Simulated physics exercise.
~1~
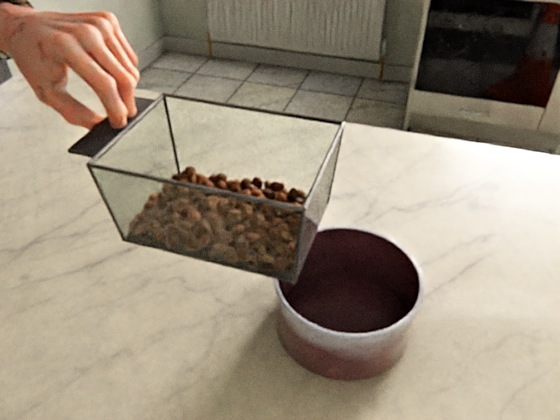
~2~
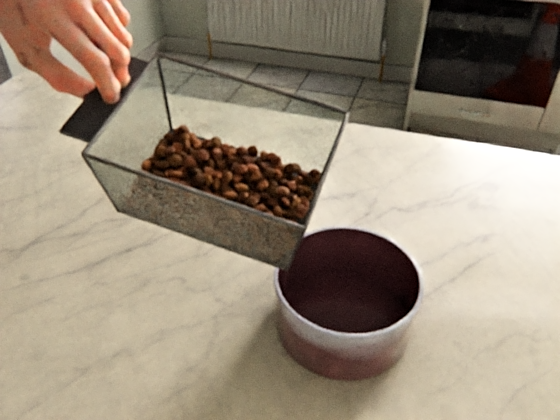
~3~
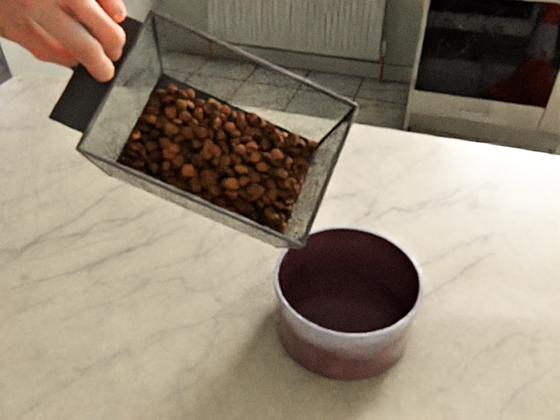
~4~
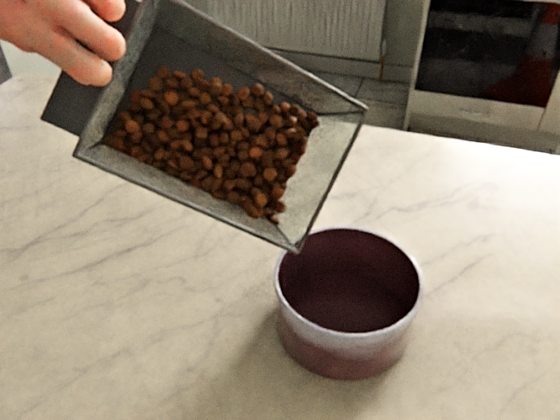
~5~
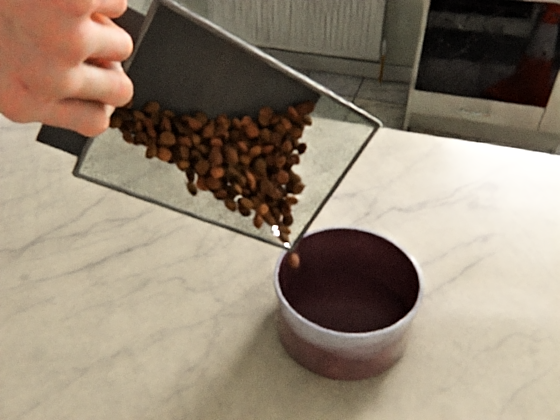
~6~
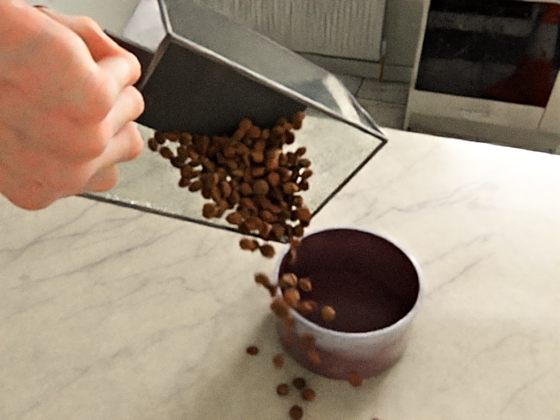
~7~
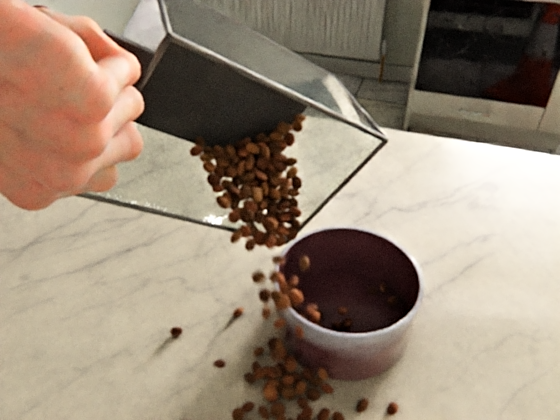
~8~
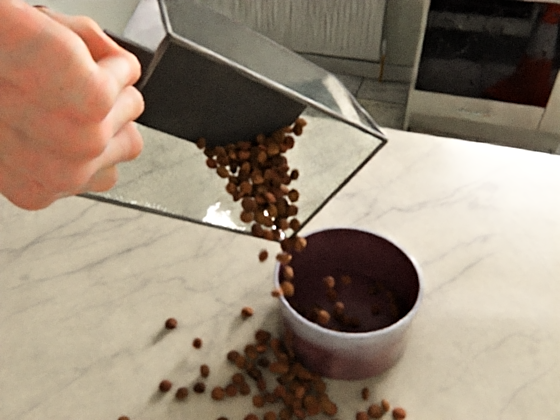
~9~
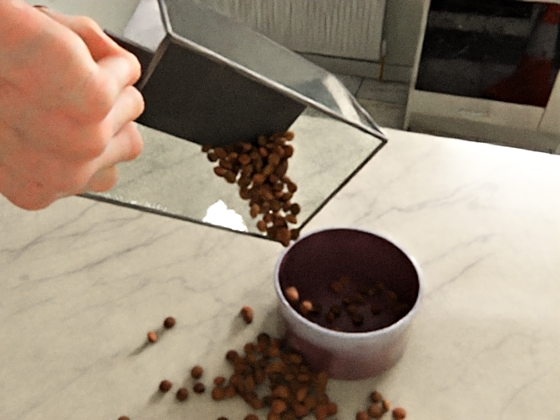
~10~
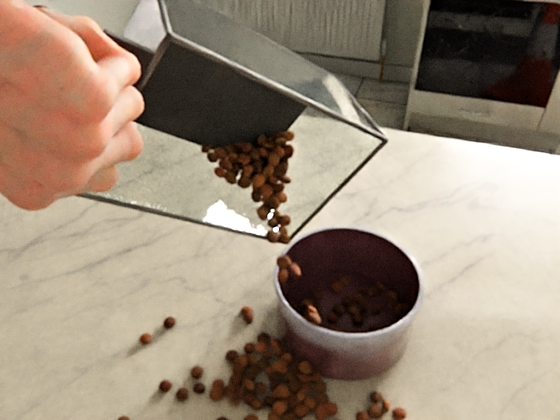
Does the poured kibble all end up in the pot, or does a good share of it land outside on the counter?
A good share of it lands outside on the counter, more than goes into the pot, though the pot also catches a fair amount.
